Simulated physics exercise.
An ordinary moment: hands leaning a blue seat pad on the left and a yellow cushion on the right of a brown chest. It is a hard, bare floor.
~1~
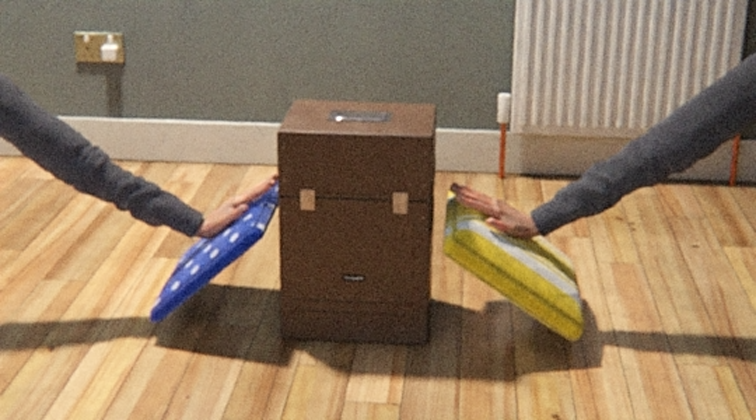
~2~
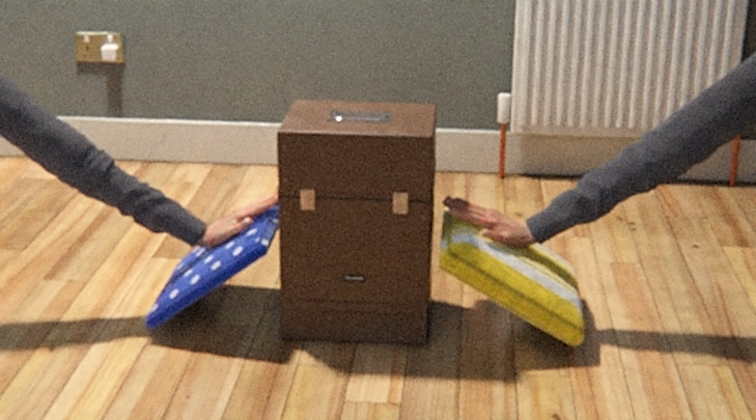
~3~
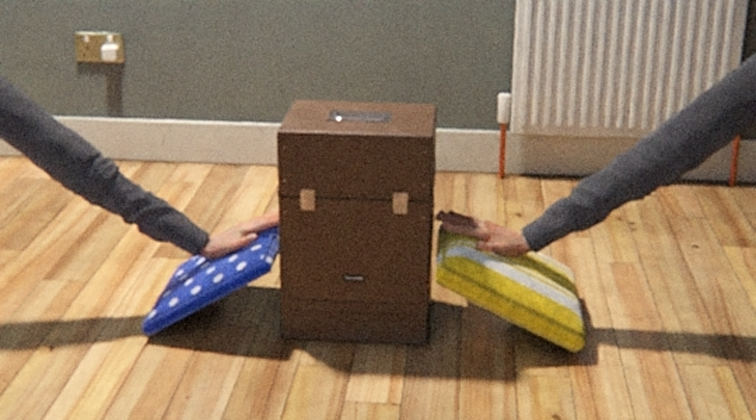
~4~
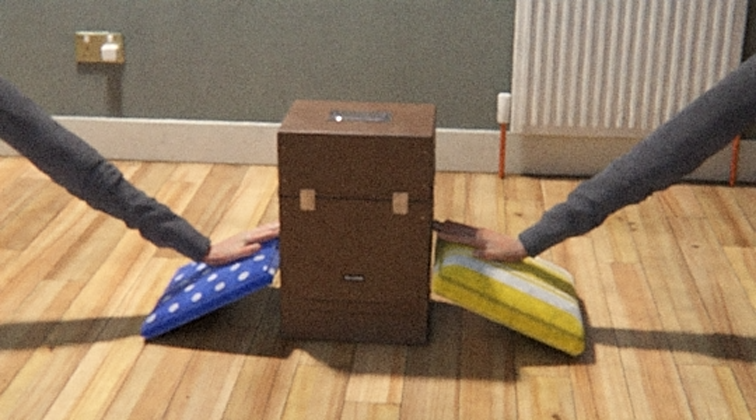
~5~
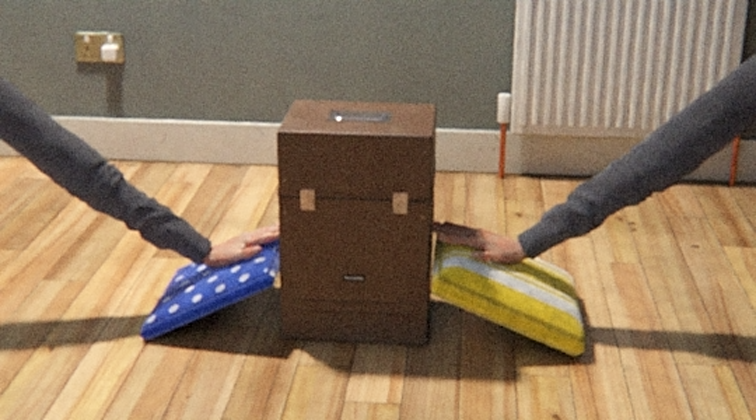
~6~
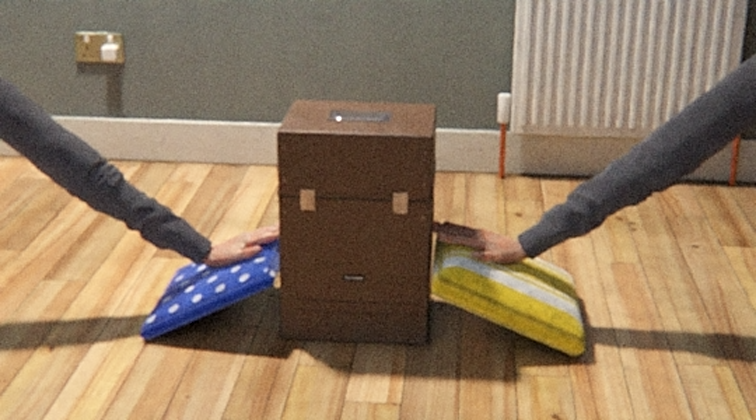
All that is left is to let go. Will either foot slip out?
In the end the blue seat pad slumps to the floor, the yellow cushion slides down flat.
Then, 0.22 s after the last picture, seat pad flat on the floor near (216, 295); cushion flat on the floor near (510, 301).
Then, 0.42 s after the last picture, seat pad flat on the floor near (217, 301); cushion flat on the floor near (511, 306).
At rest, seat pad flat on the floor near (217, 301); cushion flat on the floor near (511, 306). The blue seat pad slides down flat and the yellow cushion slips and lies down.
